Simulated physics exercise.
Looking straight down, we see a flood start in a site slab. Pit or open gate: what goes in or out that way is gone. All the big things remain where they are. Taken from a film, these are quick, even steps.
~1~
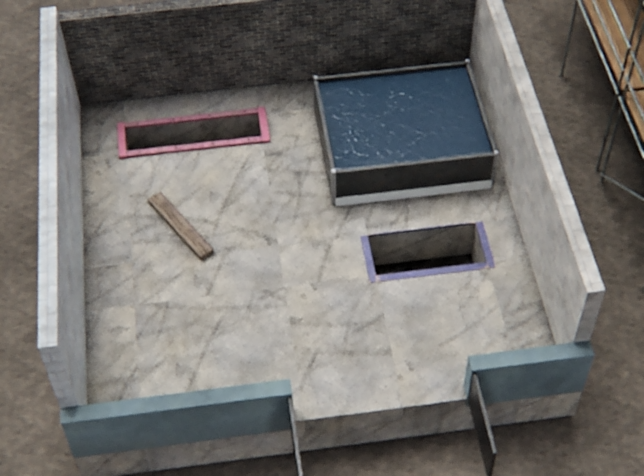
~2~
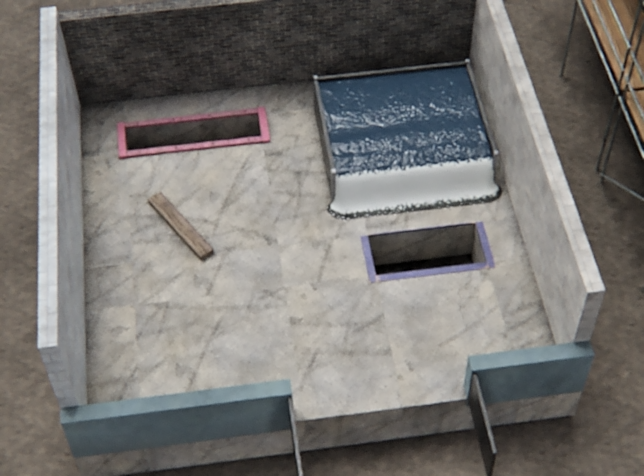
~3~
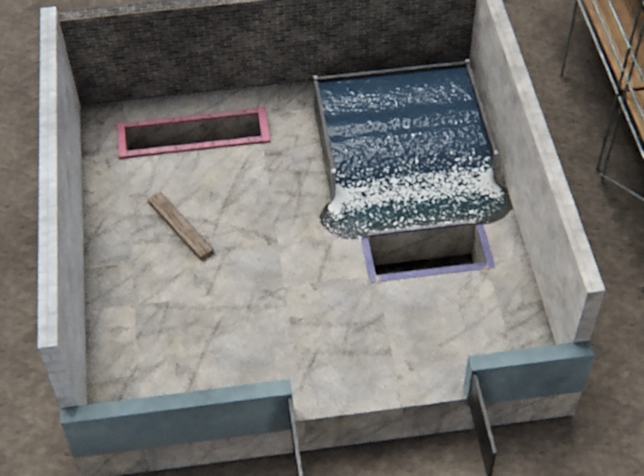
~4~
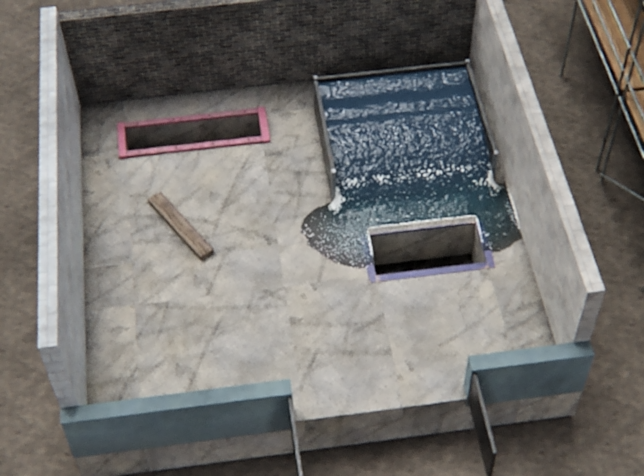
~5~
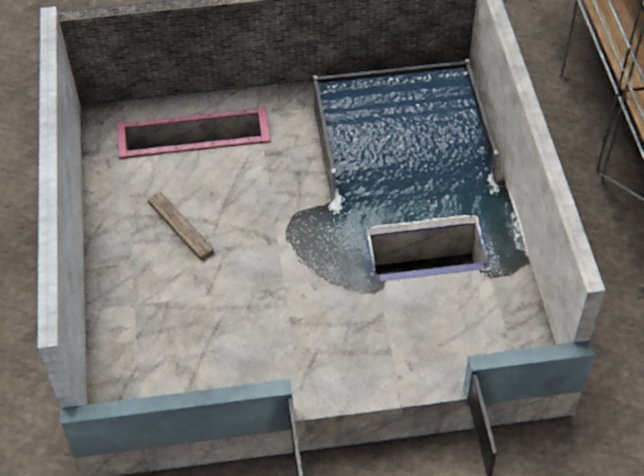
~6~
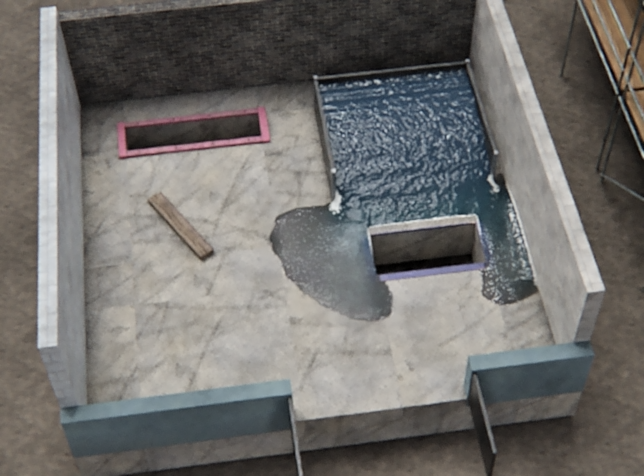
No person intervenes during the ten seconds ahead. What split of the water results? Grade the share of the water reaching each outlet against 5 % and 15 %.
By my reckoning the gate lands between 5 and 15 %, the blue pit goes over 15 %, the pink pit stays under 5 %.
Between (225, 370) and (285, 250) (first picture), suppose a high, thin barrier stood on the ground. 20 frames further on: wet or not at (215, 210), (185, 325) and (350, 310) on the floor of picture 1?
In the order you listed them: Unsoaked, unsoaked, soaked.
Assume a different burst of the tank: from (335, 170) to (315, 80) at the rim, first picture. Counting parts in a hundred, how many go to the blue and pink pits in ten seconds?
Result - blue: 2 %; pink: 30 %.
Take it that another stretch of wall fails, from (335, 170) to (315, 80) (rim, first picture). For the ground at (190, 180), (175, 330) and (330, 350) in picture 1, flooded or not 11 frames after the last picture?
Soaked, then soaked, then unsoaked.
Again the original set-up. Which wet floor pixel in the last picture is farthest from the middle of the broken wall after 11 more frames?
Estimated pixel: (216, 416).
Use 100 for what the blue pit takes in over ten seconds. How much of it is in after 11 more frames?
I make it 60 per cent.
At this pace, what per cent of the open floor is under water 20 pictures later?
Some 45 per cent.
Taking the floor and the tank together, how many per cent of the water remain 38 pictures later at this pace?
My reading is around 30 percent.
A moment on, water covers 30 % of the floor; the gate 0 %, the blue pit 25 %, the pink pit 0 %.
Next, water covers 40 % of the floor; the gate 2 %, the blue pit 41 %, the pink pit 0 %.
Then, water covers 45 % of the floor; the gate 5 %, the blue pit 53 %, the pink pit 0 %.
Later, water covers 50 % of the floor; the gate 9 %, the blue pit 62 %, the pink pit 0 %.
In the end, water covers 60 % of the floor; the gate 11 %, the blue pit 67 %, the pink pit 0 %.
